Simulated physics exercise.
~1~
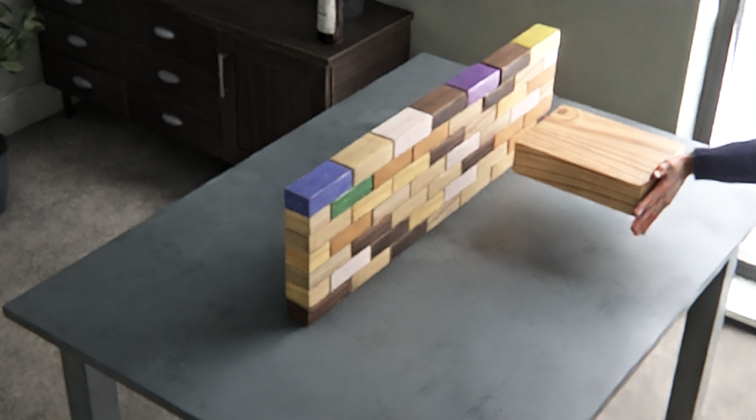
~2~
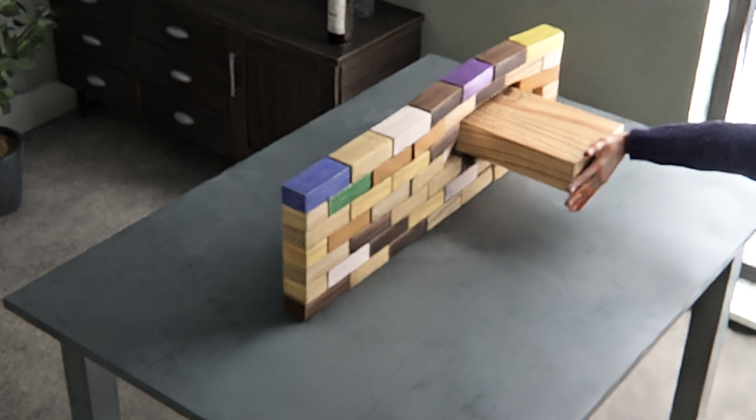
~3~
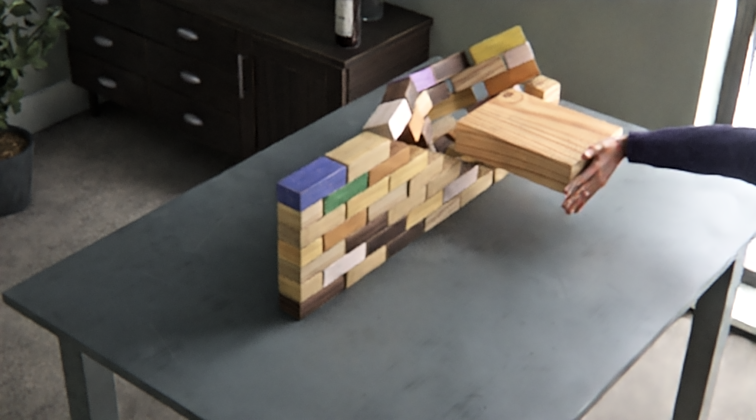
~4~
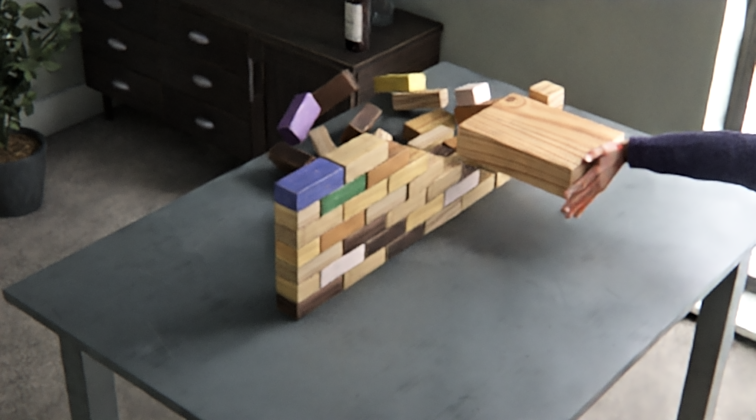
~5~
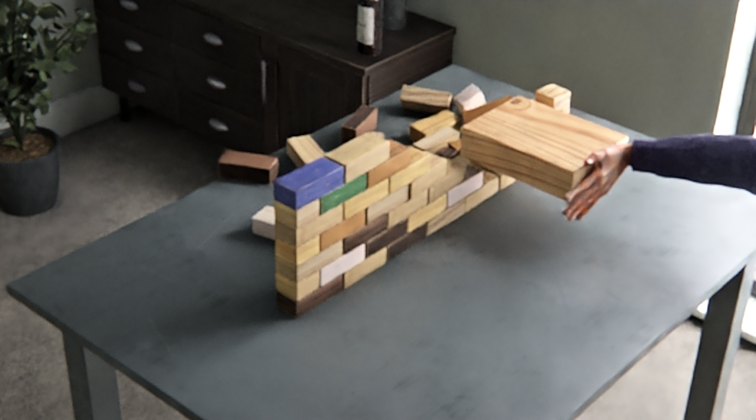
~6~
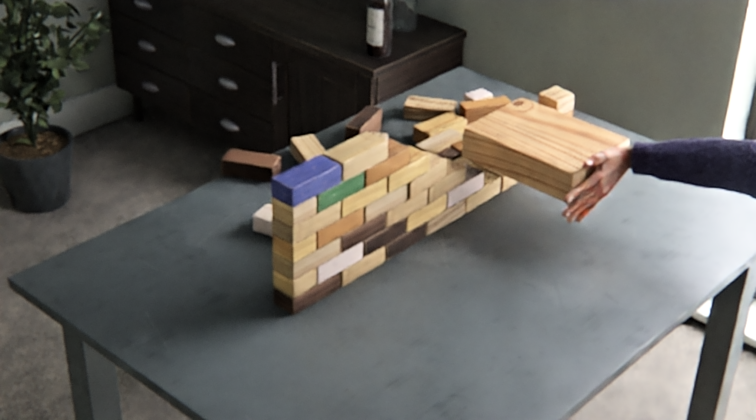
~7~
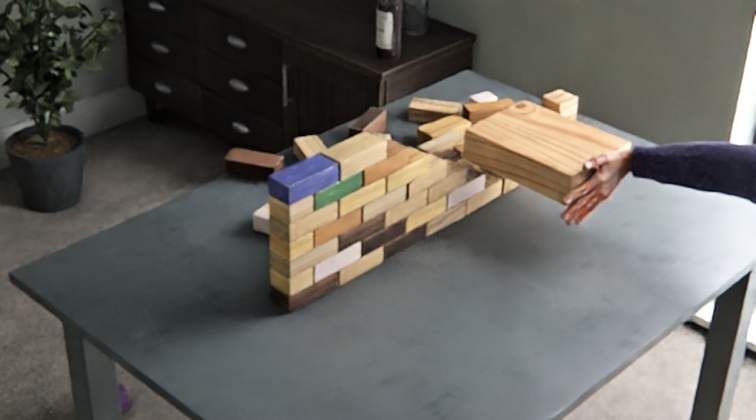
A hand pushed a long wooden block into the far end of a toy-block wall on a table, knocking the purple, yellow and other upper pieces off behind it, while the near end, with its blue and green blocks, stayed standing.
